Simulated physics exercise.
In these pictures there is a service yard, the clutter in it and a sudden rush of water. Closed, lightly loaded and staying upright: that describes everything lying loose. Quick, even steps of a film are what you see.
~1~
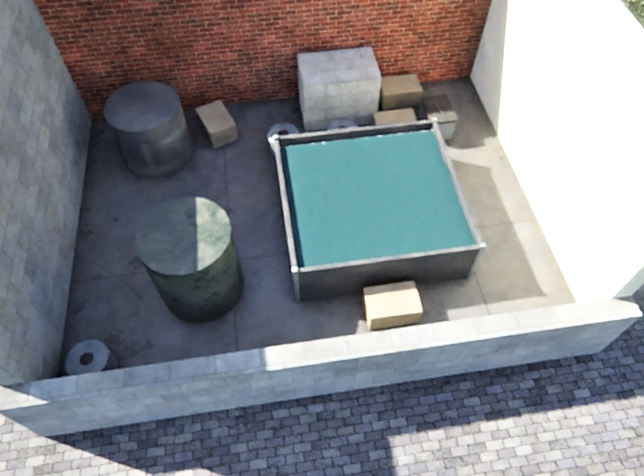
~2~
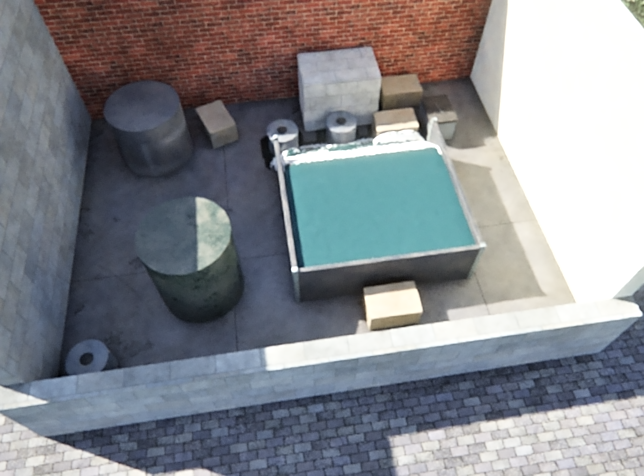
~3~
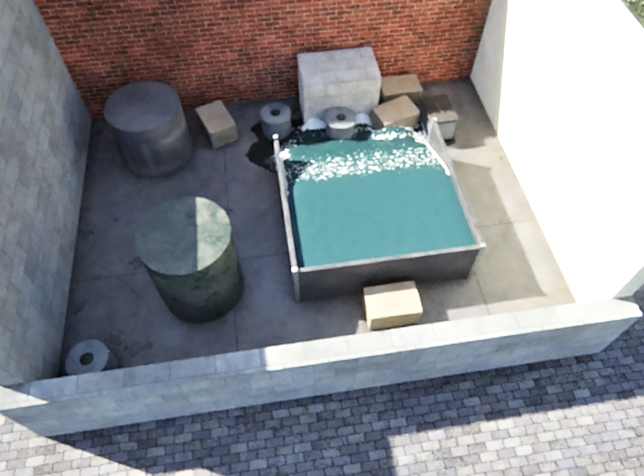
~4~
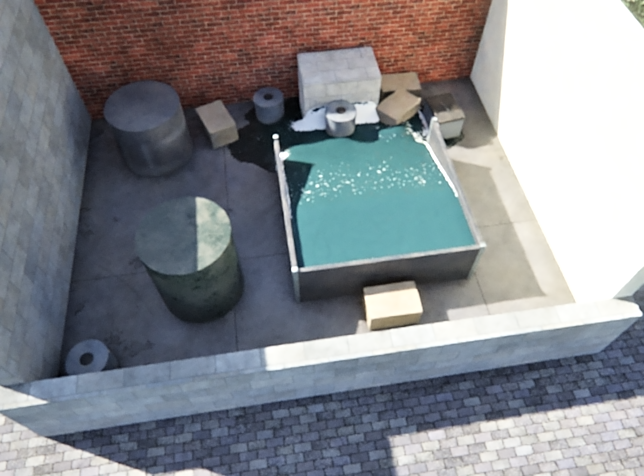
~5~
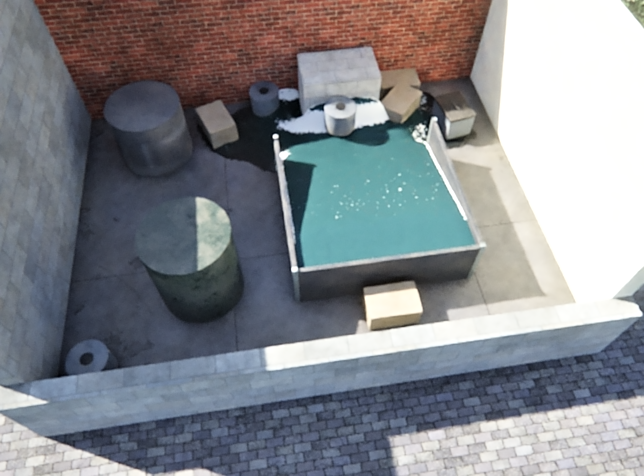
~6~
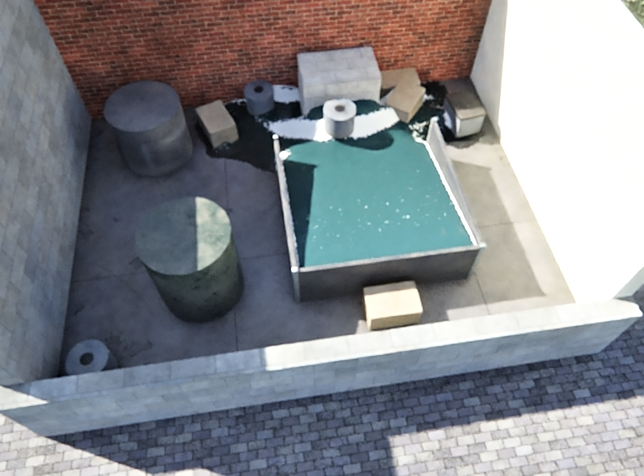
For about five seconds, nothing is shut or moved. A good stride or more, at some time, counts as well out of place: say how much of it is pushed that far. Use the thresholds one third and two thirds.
I'd put it at two thirds or higher.
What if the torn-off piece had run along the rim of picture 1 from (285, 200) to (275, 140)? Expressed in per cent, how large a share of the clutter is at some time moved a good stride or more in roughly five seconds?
By my reckoning, around 40 percent.
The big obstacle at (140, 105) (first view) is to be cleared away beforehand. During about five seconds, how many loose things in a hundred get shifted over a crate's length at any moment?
Near 100 percent.
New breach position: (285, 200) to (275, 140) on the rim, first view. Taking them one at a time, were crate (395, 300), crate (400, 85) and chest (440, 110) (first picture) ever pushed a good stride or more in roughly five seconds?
Same order as named: Sent that far; not sent that far; not sent that far.
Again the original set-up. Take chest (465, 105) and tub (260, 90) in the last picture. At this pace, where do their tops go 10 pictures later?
My guess: Roughly (492, 121), then roughly (213, 84).
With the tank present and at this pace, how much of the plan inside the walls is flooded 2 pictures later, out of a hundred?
By my count it's near 35 in a hundred.
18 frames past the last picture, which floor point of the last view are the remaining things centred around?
What remains is centred near (321, 213).
A moment on, 3 of 8 are well off their spots; 3 afloat.
Next, 4 of 8 are well off their spots; 5 afloat.
Later, 5 of 8 are well off their spots; 4 afloat.
In the end, 8 of 8 are well off their spots, and 8 have been at some point; 6 afloat.
